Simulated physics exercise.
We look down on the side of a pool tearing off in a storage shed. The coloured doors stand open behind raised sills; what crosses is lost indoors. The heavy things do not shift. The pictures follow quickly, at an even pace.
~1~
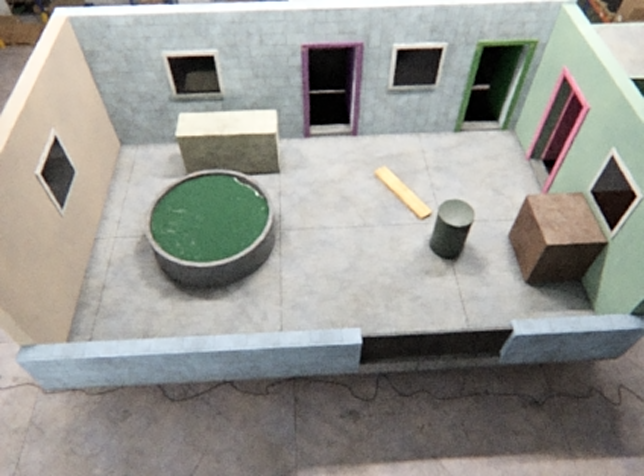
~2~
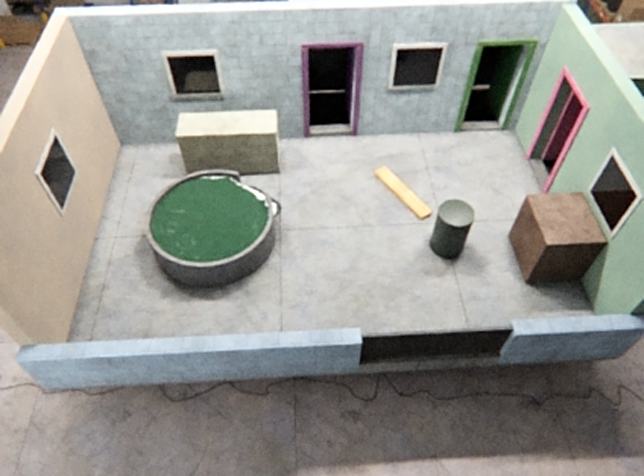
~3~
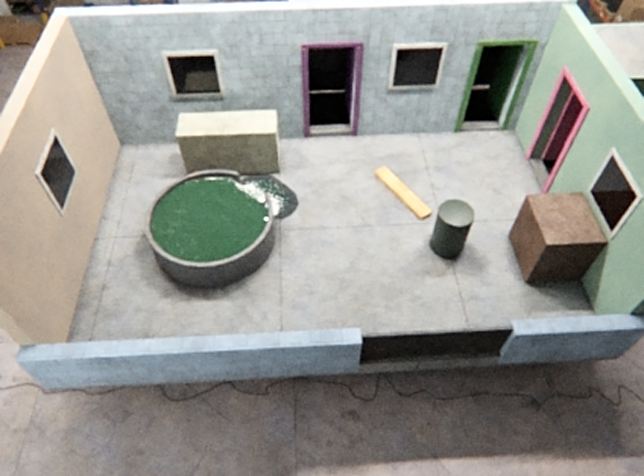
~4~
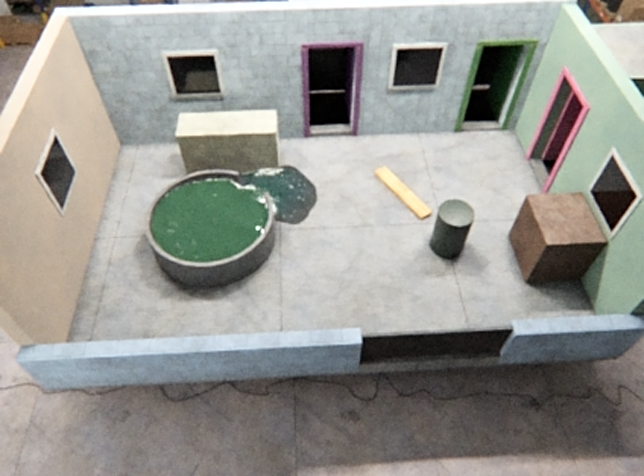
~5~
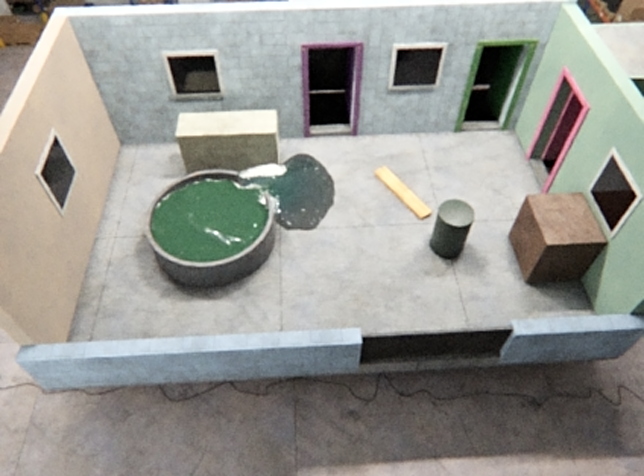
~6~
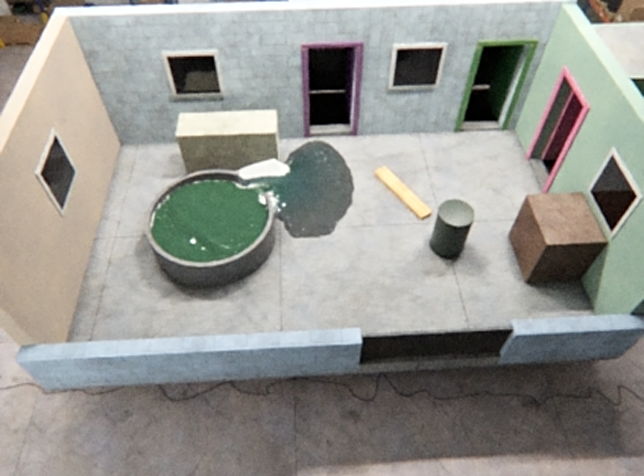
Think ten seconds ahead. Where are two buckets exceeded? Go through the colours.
The green door takes more than that; the pink door takes more than that; the purple door stays under that.
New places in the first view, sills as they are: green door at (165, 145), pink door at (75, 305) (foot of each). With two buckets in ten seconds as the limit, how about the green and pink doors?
Then: The green one stays under; the pink one lets less in.
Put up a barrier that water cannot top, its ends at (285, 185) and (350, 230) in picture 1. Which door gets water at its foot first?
The purple one.
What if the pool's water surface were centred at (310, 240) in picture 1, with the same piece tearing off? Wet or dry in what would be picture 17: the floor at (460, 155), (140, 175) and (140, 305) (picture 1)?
In that order: Wet, not flooded, no water.
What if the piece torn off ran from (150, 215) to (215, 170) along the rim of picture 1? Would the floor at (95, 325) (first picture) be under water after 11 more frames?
Answer: Wet.
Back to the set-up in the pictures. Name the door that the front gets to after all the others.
It is the door marked pink.
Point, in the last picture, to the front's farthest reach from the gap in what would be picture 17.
I would point to (499, 134).
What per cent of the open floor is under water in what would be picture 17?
Some 30 per cent.
A moment on, water covers 15 % of the floor; the green door not reached, the pink door not reached, the purple door wet at the sill, nothing in.
Next, water covers 30 % of the floor; the green door wet at the sill, nothing in, the pink door not reached, the purple door under two buckets in.
Then, water covers 45 % of the floor; the green door wet at the sill, nothing in, the pink door wet at the sill, nothing in, the purple door under two buckets in.
Later, water covers 65 % of the floor; the green door over two buckets in, the pink door over two buckets in, the purple door under two buckets in.
In the end, water covers 90 % of the floor; the green door over two buckets in, the pink door over two buckets in, the purple door under two buckets in.
